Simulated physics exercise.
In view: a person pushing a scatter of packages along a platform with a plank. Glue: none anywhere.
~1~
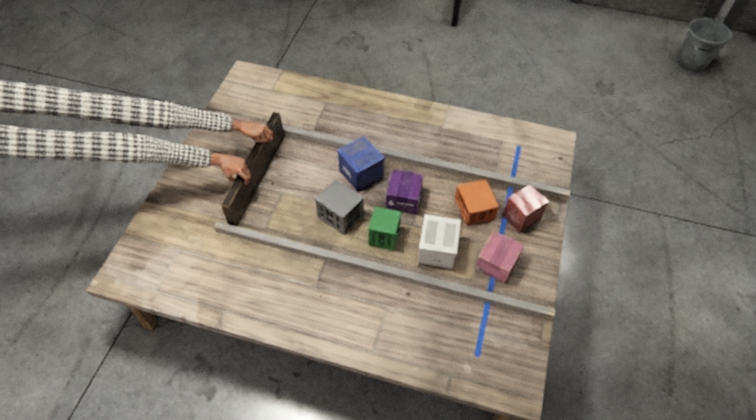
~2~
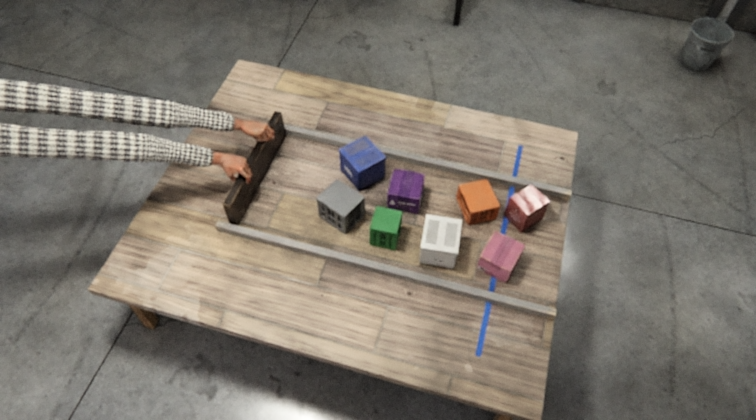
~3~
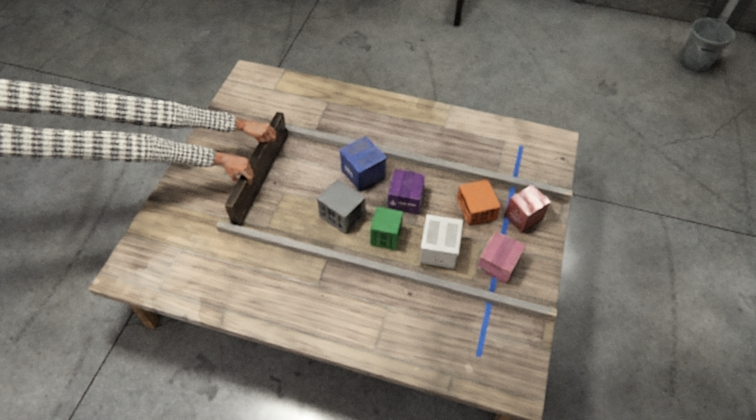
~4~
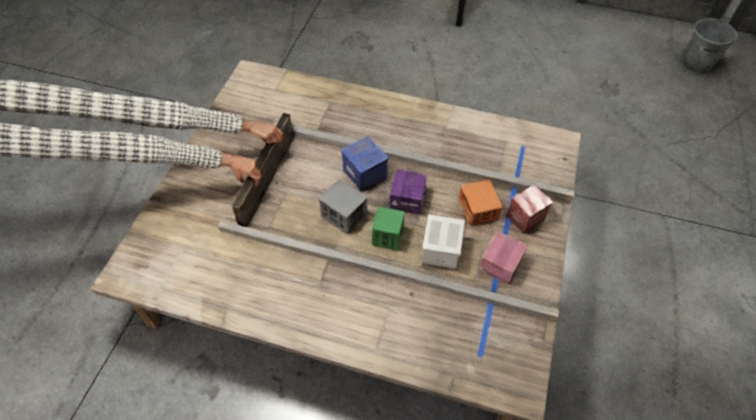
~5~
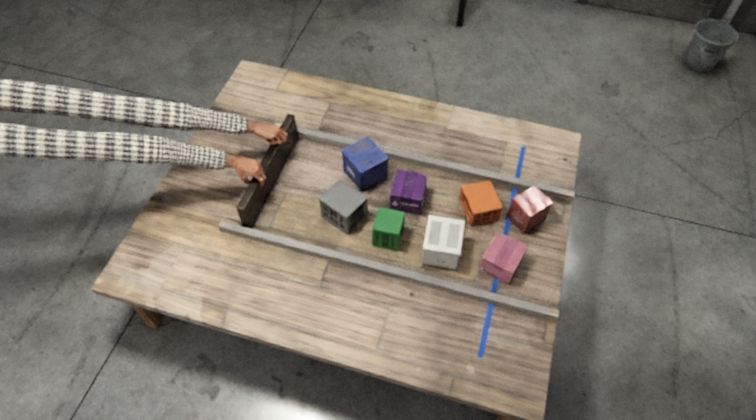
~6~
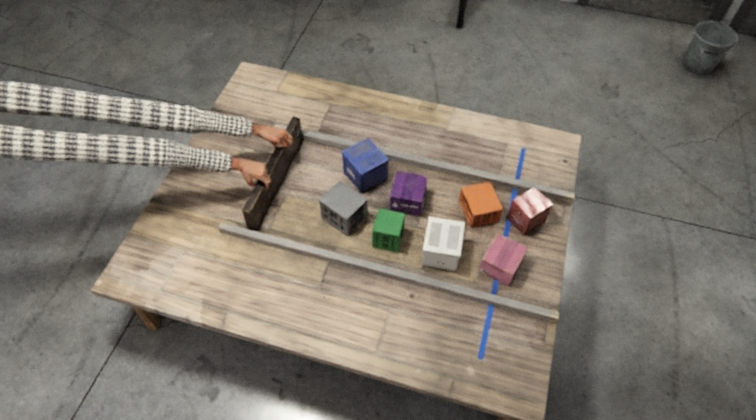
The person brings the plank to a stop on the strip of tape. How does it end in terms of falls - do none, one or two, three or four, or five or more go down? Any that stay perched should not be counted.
Three or four tumble down.
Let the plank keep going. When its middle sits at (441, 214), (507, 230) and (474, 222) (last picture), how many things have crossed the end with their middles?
0, 4, 2.
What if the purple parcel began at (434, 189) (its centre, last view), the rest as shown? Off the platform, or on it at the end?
Observed: The purple parcel keeps its spot.
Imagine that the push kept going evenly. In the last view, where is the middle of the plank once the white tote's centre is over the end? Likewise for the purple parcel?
Roughly at (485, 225) and roughly at (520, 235).
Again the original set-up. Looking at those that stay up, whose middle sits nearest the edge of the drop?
The orange crate finishes nearest.
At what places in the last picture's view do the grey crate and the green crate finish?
They come to rest around (523, 250) and (553, 277).
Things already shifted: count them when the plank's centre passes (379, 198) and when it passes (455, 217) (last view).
Well, it's 5 at the first one and 8 at the second.
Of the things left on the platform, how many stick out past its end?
That comes to 3 of them.
Soon after, none off yet; red box at rest near (529, 211); pink box at rest near (503, 260); orange crate at rest near (480, 204).
After that, none off yet; red box displaced a little near (543, 209); pink box displaced about its own width near (533, 269); orange crate displaced about its own width near (502, 203).
In the end, the number that fall off is three or four; gone, white tote, pink box and red box.
